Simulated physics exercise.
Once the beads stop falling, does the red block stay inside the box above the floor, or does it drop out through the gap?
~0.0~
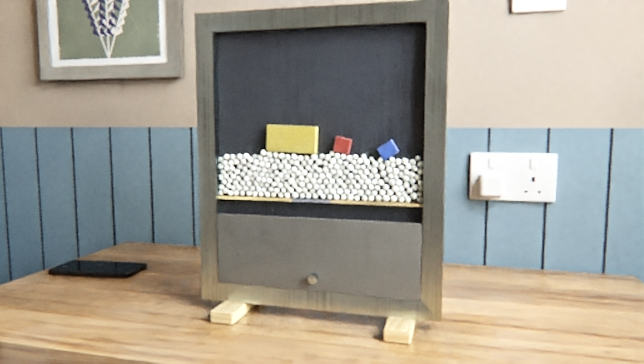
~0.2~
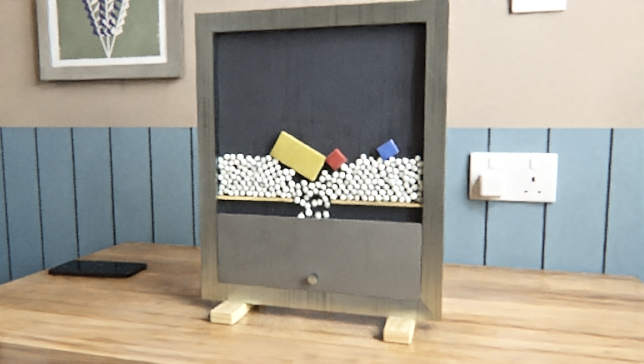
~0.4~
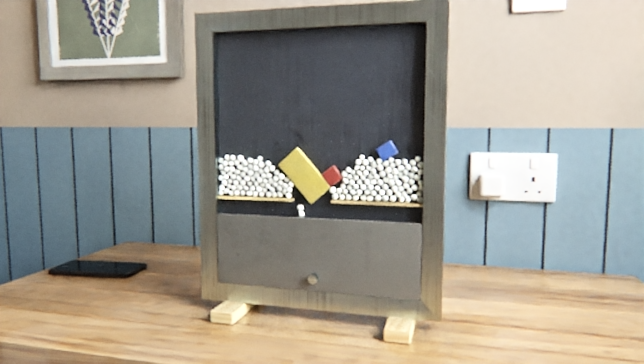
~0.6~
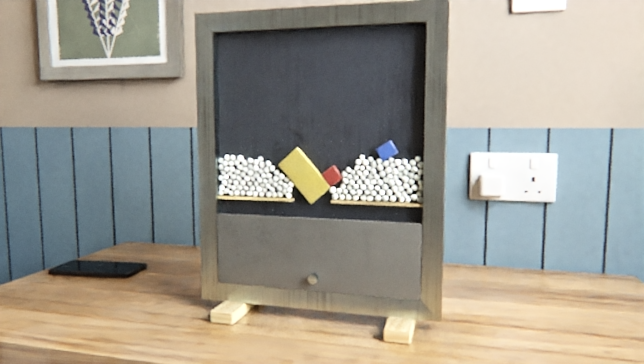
It stays in. The red block slides down towards the gap but comes to rest between the yellow block and the right-hand heap of beads.
